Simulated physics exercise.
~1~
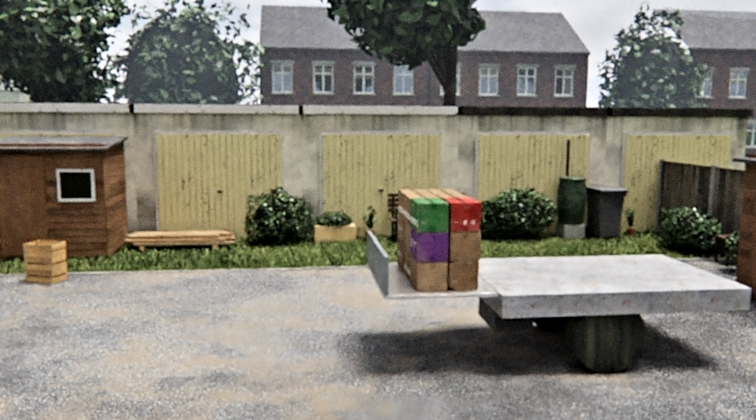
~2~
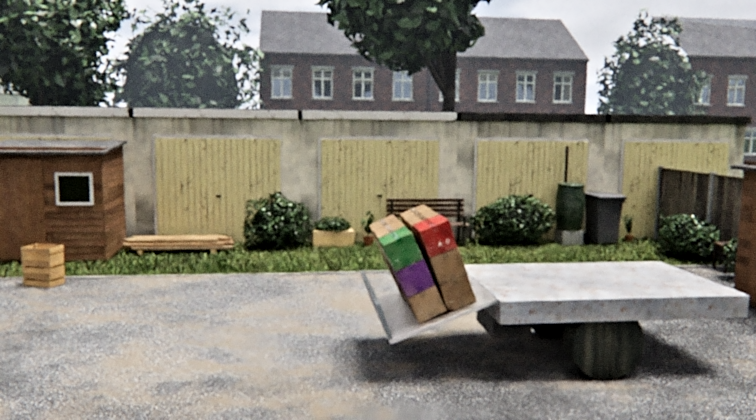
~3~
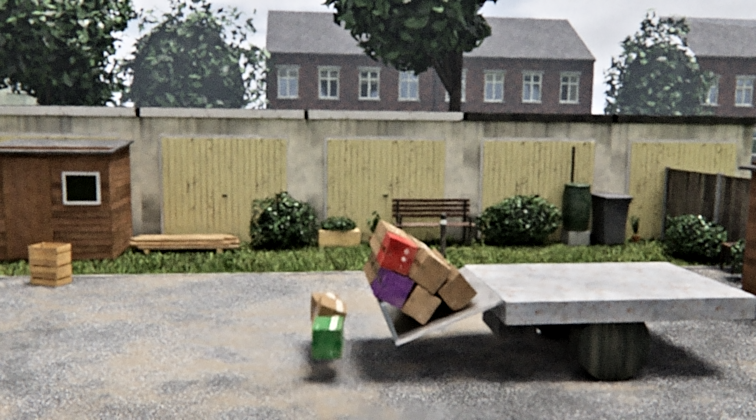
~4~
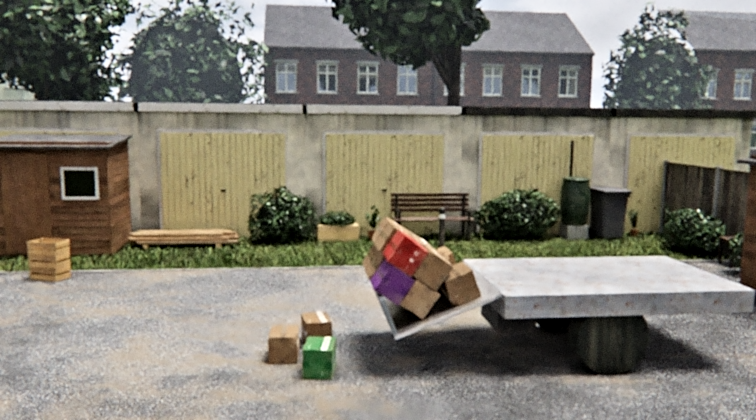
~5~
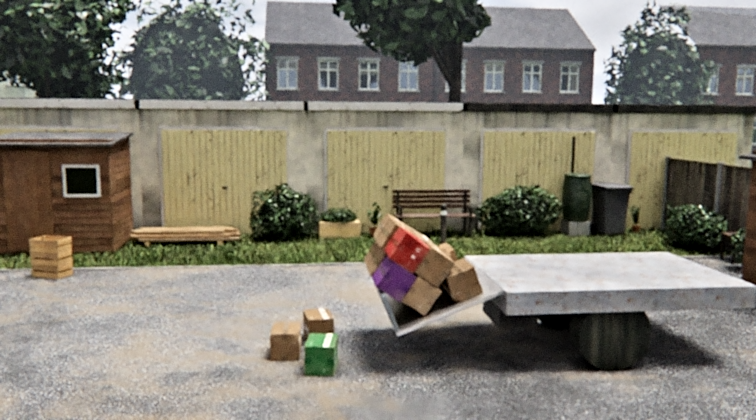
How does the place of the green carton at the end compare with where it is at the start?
It starts at the top of the stack on the flap, and at the end it lies on the ground, lower and to the left of the flap, beside two brown cartons.
